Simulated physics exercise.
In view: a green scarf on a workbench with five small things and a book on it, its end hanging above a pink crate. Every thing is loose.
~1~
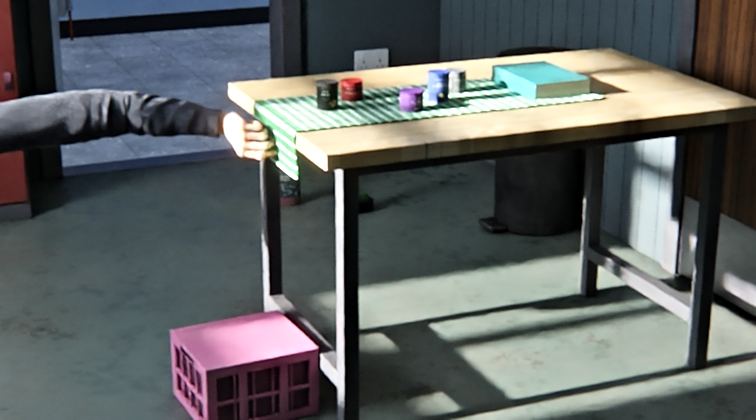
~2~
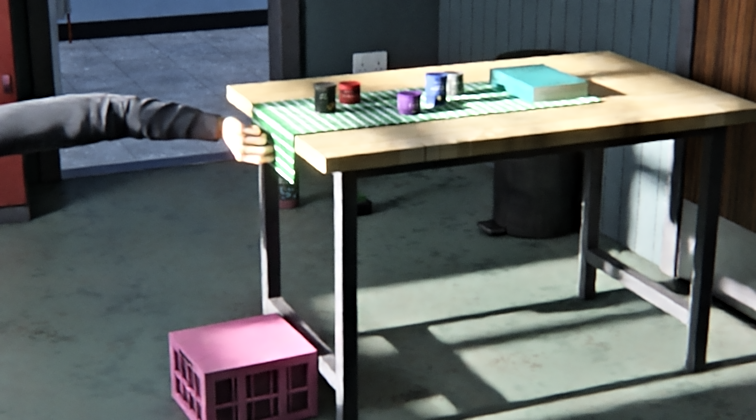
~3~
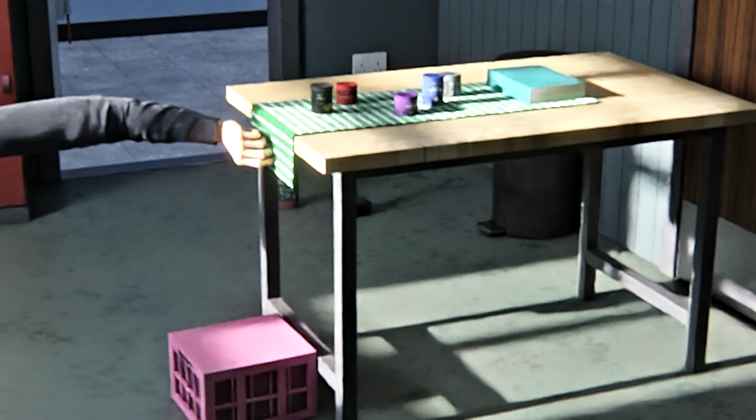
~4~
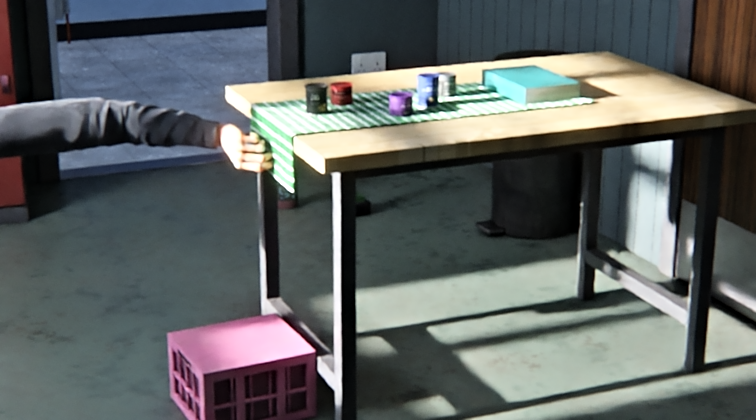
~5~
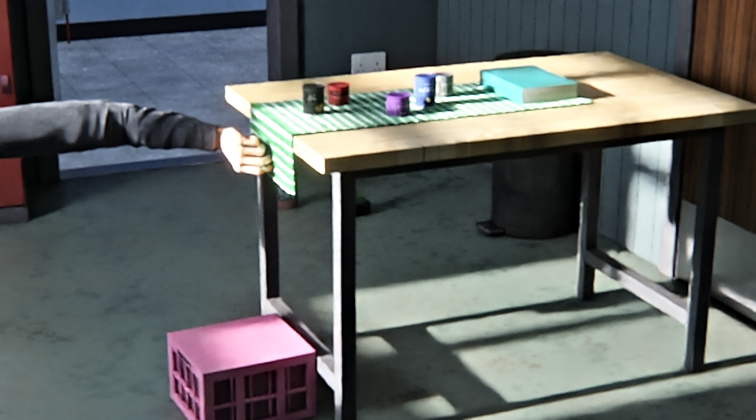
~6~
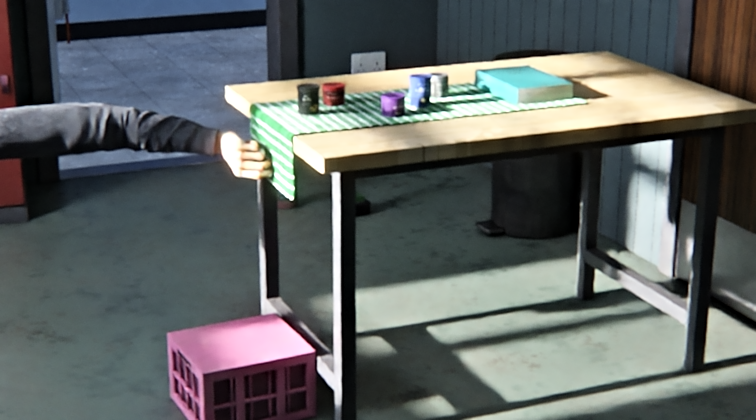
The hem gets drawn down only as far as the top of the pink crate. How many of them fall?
Only four fail to stay up.
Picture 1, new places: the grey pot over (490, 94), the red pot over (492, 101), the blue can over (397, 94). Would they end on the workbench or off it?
First the grey pot, which is kept, then the red pot, which is kept, and finally the blue can, which is lost.
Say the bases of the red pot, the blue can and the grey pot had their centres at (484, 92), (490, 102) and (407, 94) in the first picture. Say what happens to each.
Red pot stays, blue can stays, grey pot gone.
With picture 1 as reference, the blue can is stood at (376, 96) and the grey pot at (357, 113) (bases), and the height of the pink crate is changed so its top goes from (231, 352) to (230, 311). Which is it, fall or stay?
Observed: Blue can departs; grey pot departs.
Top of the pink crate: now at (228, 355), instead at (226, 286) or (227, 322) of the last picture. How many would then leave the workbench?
If so, 2 and 3.
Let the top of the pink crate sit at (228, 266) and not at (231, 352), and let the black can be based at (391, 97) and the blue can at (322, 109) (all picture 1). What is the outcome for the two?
Result: Black can still there, blue can gone.
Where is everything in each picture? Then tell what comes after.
The first picture shows hem (297, 179); black can (327, 81); red pot (352, 80); purple pot (412, 90); blue can (439, 71); grey pot (456, 70); top of the crate (231, 352).
The second picture shows hem (294, 184); black can (325, 84).
The third picture shows hem (293, 187); red pot (347, 84).
The fourth picture shows hem (293, 192); purple pot (401, 94); top of the crate (229, 356).
The fifth picture shows hem (295, 194); blue can (426, 75).
The sixth picture shows hem (294, 199); black can (308, 85); red pot (334, 85); purple pot (393, 95); blue can (421, 76); grey pot (438, 74).
Soon after, hem near (271, 245); black can gone.
After that, hem near (270, 297); black can, red pot and purple pot gone.
And then, hem on the crate; black can, red pot, purple pot and blue can gone.
In the end, hem on the crate; black can, red pot, purple pot and blue can gone. It carries off four.
